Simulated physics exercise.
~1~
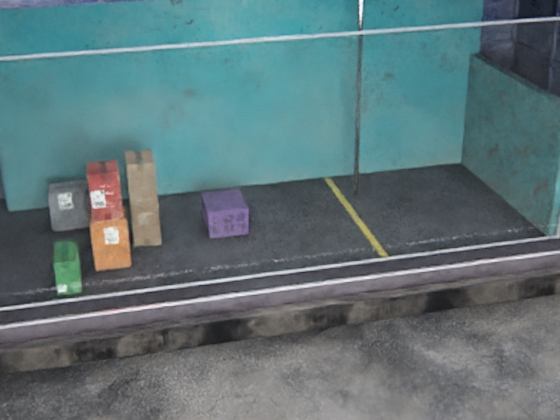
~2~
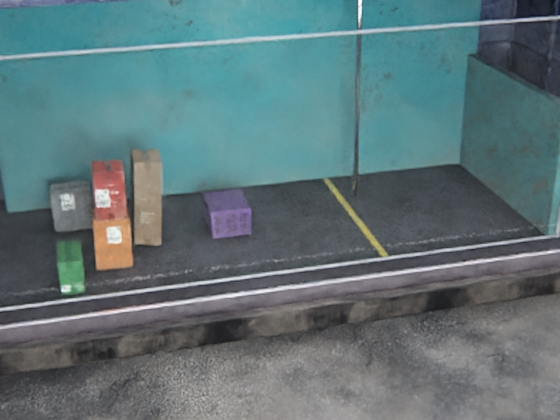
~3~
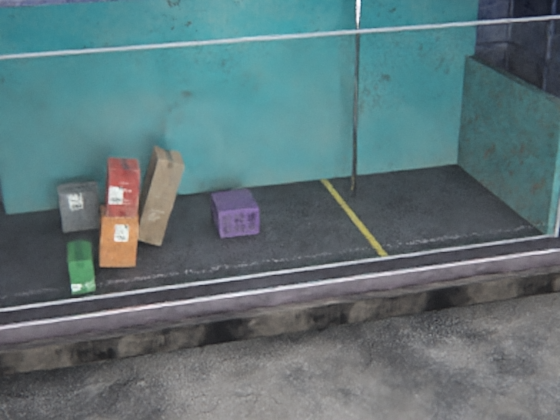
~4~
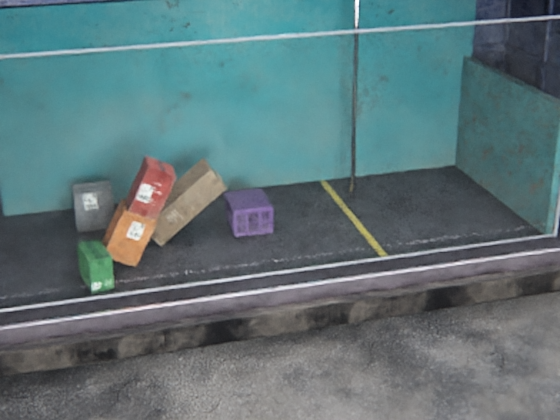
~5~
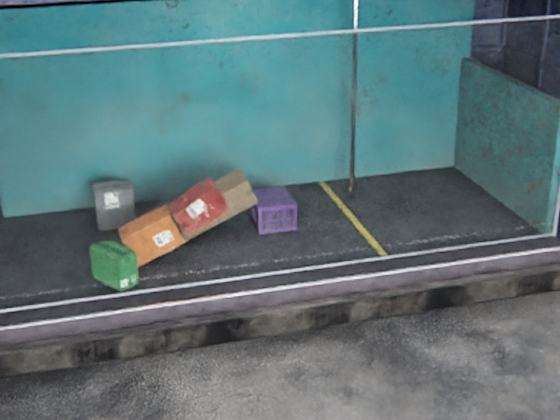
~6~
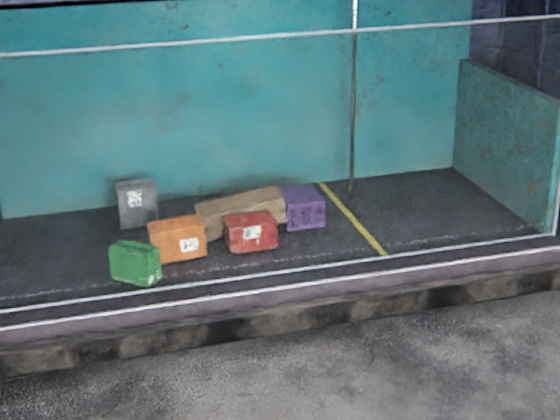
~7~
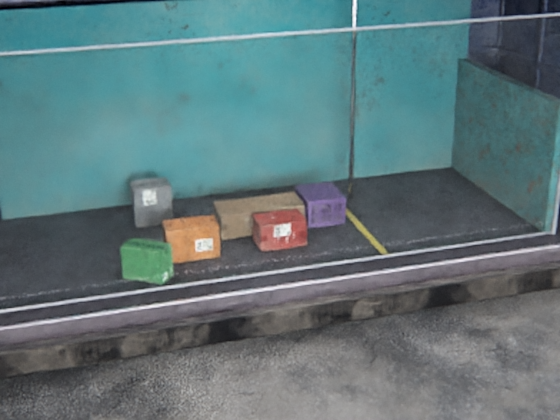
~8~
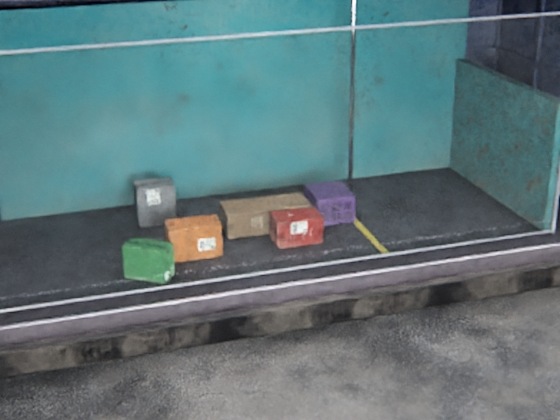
Upright red and brown boxes toppling rightward as loose cartons slide across a bay floor, all stopping short of the yellow line.
